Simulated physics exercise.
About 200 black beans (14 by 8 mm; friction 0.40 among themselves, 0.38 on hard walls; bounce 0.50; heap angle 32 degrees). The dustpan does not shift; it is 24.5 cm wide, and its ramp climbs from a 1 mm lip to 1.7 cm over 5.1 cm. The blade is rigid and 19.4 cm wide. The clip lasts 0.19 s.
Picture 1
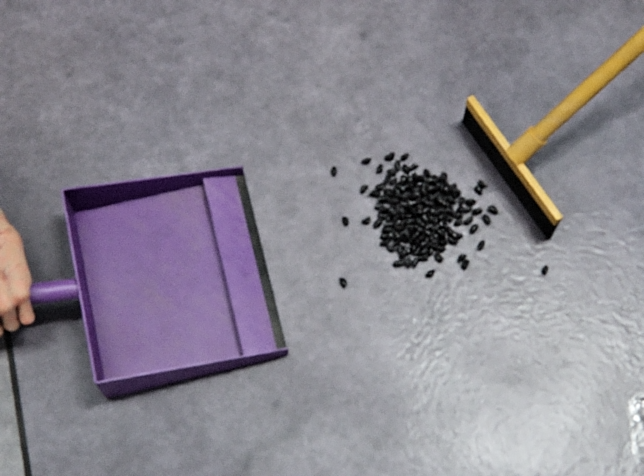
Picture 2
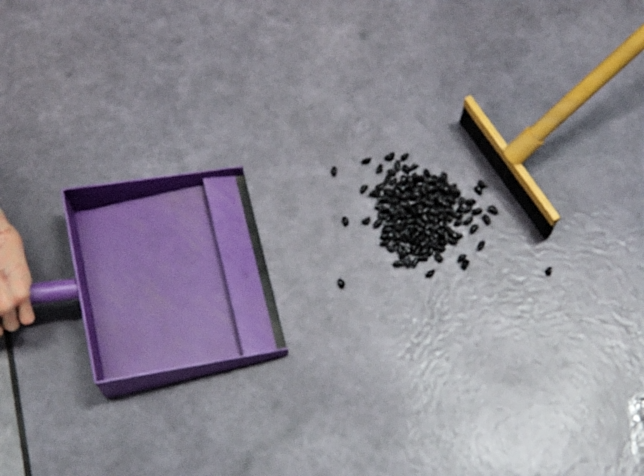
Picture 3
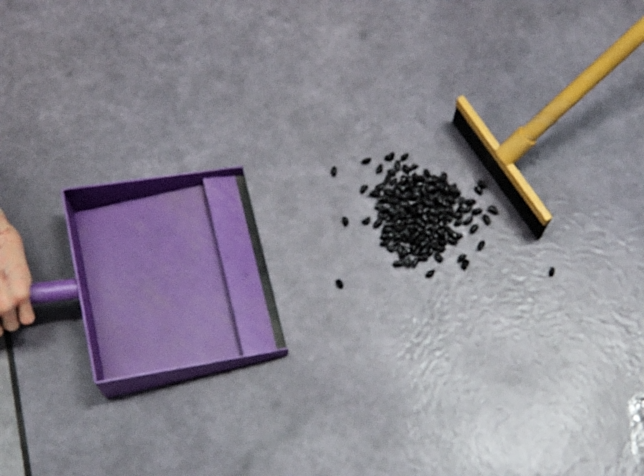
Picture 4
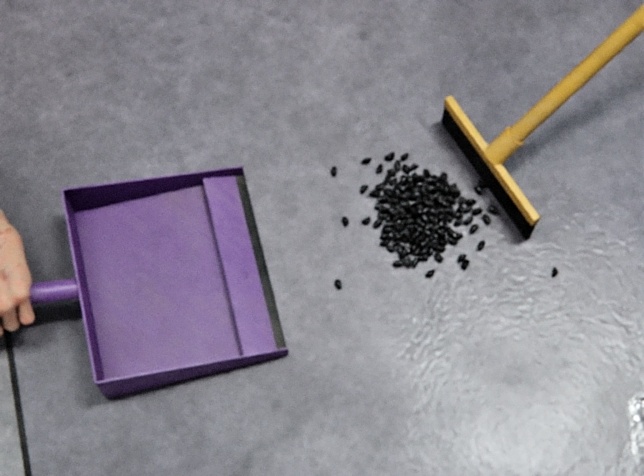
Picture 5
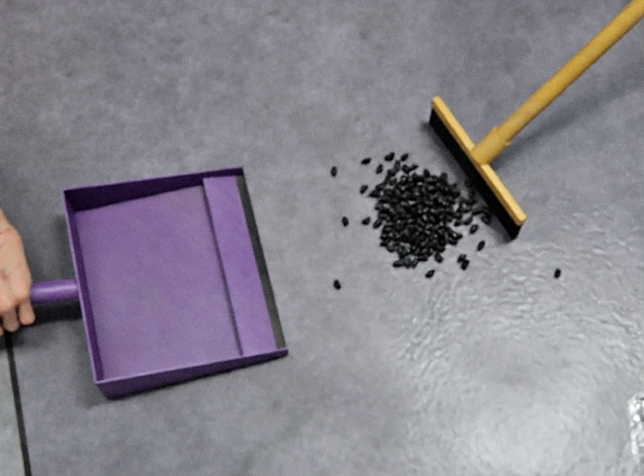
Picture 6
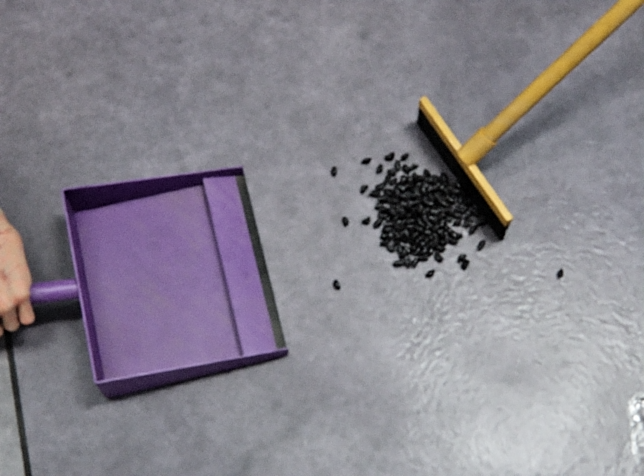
A small broom with a yellow handle slid left across the gray floor and nudged the right edge of a pile of black beans, while a hand at the left held a purple dustpan still.
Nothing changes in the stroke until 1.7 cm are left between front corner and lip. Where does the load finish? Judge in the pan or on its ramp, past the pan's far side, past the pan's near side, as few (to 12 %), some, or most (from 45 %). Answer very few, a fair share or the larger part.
Pan: Very few, far side: Very few, near side: Very few.
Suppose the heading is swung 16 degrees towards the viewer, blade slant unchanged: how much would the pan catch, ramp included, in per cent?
Then about 10 per cent.
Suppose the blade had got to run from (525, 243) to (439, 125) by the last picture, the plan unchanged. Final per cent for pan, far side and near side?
Pan 20, far 0, near 15.
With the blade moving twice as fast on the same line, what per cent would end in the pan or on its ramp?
It would be near 15 per cent.
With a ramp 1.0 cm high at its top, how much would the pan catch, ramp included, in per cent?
In that case some 5 per cent.
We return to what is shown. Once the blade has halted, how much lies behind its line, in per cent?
Roughly 35 per cent.
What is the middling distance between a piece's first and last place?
Some 16 cm.
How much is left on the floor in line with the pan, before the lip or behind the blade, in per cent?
About 95 per cent.
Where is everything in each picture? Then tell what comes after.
In the first picture, blade from (556, 220) to (471, 103), moved 0.0 cm, 0 of the pieces shifted so far; middle of the pieces at (418, 211); pan at (162, 285).
In the second picture, blade from (554, 220) to (468, 103), moved 0.3 cm, 1 of the pieces shifted so far; middle of the pieces at (418, 211).
In the third picture, blade from (546, 220) to (461, 104), moved 1.3 cm, 2 of the pieces shifted so far; middle of the pieces at (425, 211).
In the fourth picture, blade from (534, 220) to (449, 104), moved 2.7 cm, 2 of the pieces shifted so far; middle of the pieces at (425, 211).
In the fifth picture, blade from (520, 221) to (436, 104), moved 4.4 cm, 5 of the pieces shifted so far; middle of the pieces at (418, 211).
In the sixth picture, blade from (507, 221) to (423, 104), moved 6.0 cm, 9 of the pieces shifted so far; middle of the pieces at (418, 211); pan at (162, 285).
Then, 0.27 s after the last picture, middle of the blade 16 cm from the lip; 0 % over the lip, far side 0 %, near side 0 %.
Then, 0.45 s after the last picture, middle of the blade 9 cm from the lip; 0 % over the lip, far side 0 %, near side 0 %.
Then, 0.75 s after the last picture, middle of the blade 5 cm from the lip; 0 % over the lip, far side 5 %, near side 0 %.
In the end, pan 0 %, far side 5 %, near side 0 %, in front of the lip or behind the blade 95 %.
